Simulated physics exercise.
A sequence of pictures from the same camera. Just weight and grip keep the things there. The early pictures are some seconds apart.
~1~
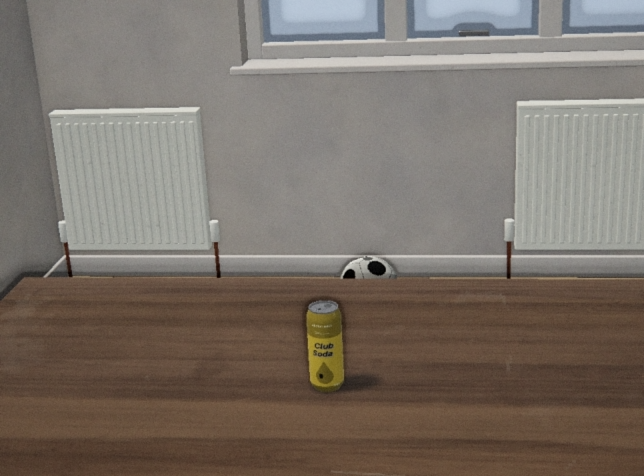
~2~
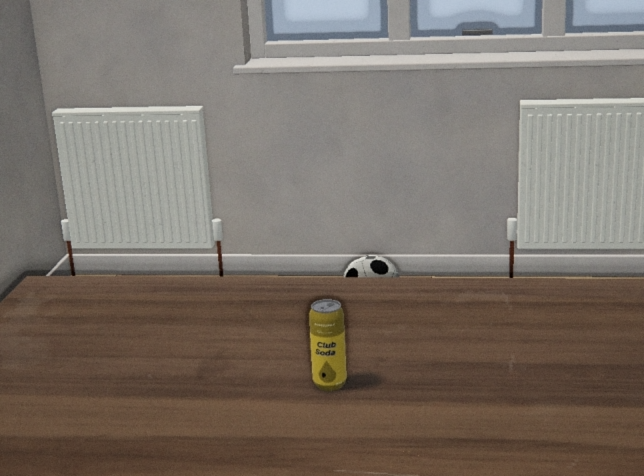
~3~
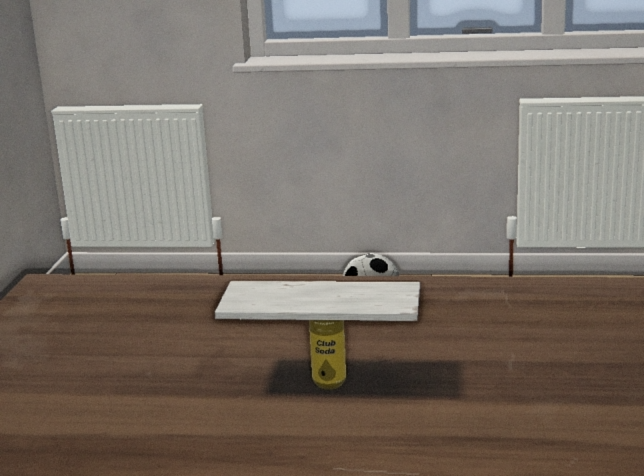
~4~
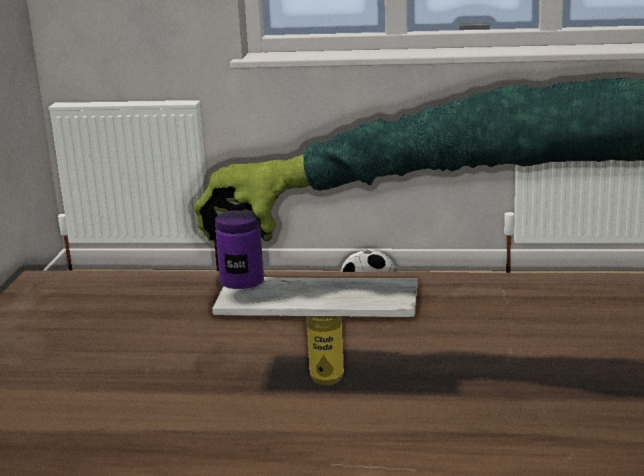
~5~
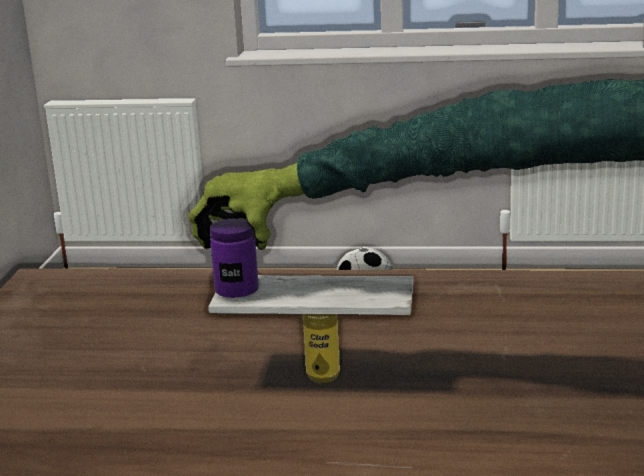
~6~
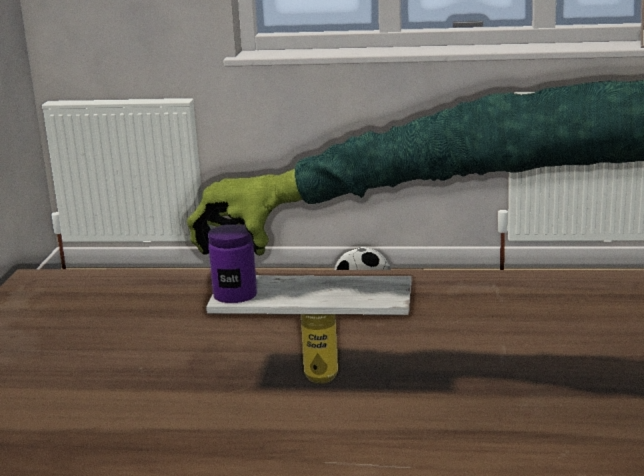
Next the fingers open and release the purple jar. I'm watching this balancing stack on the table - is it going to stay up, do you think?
Ah, it fails to stay steady this time.
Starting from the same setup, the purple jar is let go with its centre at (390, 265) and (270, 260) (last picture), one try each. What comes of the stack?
The stack topples over with the first try and topples over with the second.
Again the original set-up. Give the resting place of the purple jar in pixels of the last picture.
Roughly at pixel (194, 365).
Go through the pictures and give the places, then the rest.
The last thing is not in view yet; yellow can (325, 347), in the first frame.
The last thing is not in view yet; yellow can (328, 346), in the second frame.
The last thing is not in view yet; yellow can (328, 344), in the third frame.
On its way; purple jar (240, 249); yellow can (325, 340), in the fourth frame.
On its way; purple jar (234, 258); yellow can (321, 338), in the fifth frame.
Set down, still held; purple jar (233, 263); yellow can (319, 338), in the sixth frame.
Then, 0.40 s later than the last frame, purple jar now fallen; white board tilted by 69°.
Then, 1.30 s later than the last frame, white board upside down.
When it is over, fallen, purple jar and white board; yellow can as before. End places, in pixels of the last picture, purple jar near (194, 364). The stack gives way.
